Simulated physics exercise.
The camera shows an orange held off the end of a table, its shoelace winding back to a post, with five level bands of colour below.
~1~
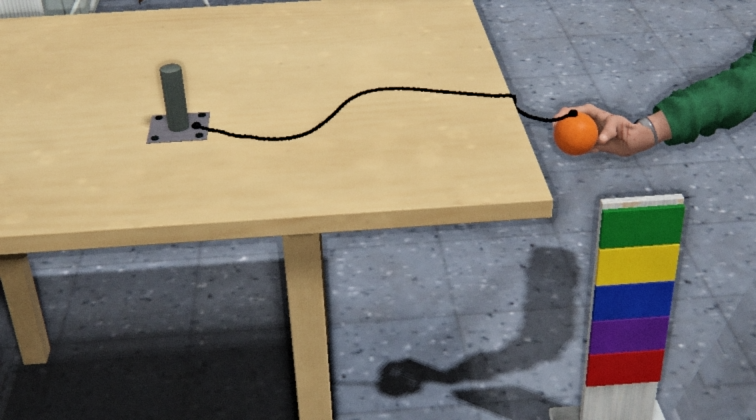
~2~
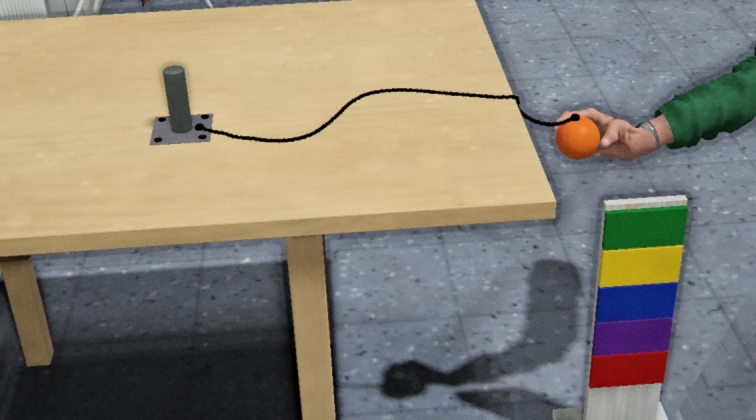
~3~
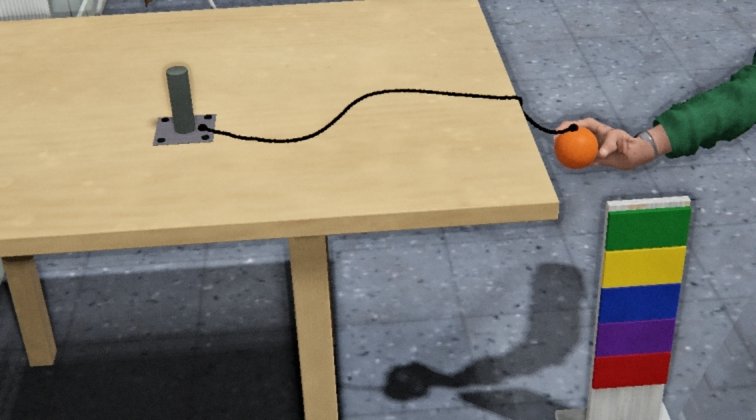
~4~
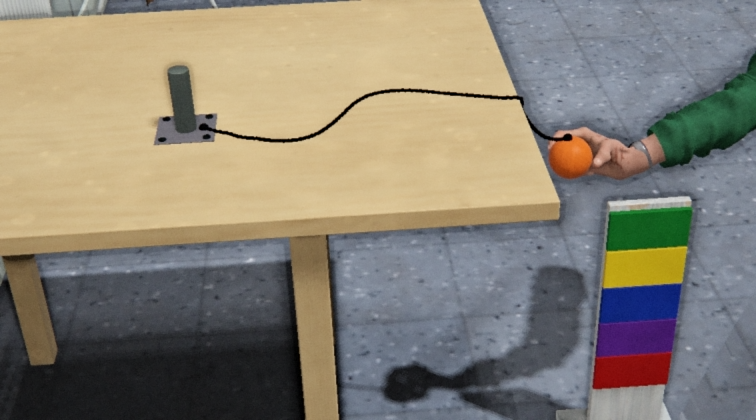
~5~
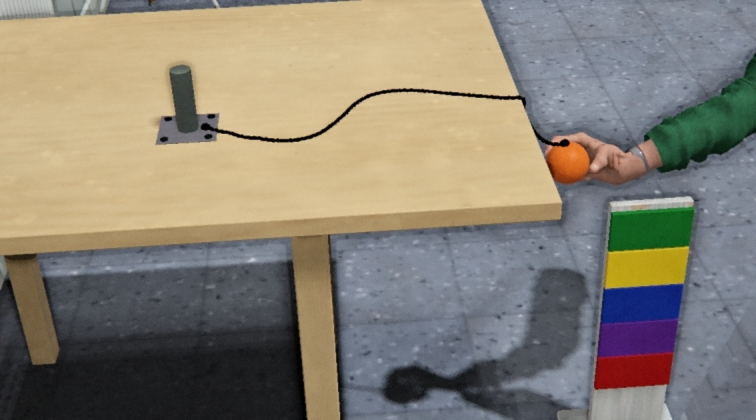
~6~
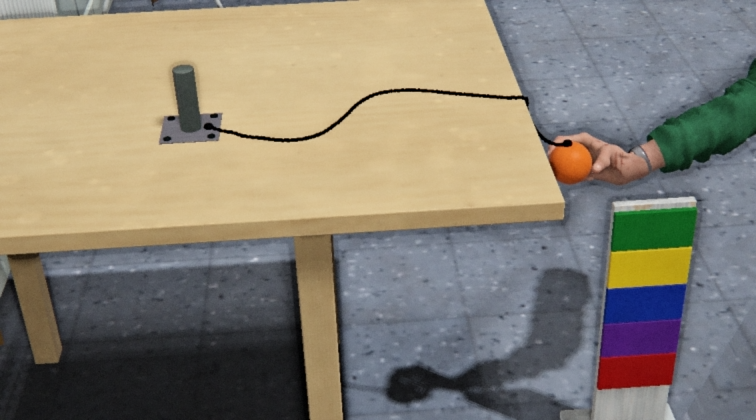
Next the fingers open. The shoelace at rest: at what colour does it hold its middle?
The colour is green.
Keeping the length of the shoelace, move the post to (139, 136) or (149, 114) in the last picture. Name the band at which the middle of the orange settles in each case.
Answer, in order: None, it hangs higher, no band.
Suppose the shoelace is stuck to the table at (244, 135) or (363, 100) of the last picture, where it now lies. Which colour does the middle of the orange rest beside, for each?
Results, in sequence: Green / no band.
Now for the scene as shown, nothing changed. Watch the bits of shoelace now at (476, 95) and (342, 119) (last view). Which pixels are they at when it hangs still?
Result - first point (526, 113), second point (367, 113).
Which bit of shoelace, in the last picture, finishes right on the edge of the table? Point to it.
Roughly (468, 95).
Early on, orange near (554, 227); level with green.
Midway, orange near (486, 232); level with green.
Near the end, orange near (521, 237); level with green.
Finally, orange near (517, 239); level with green. The green one.
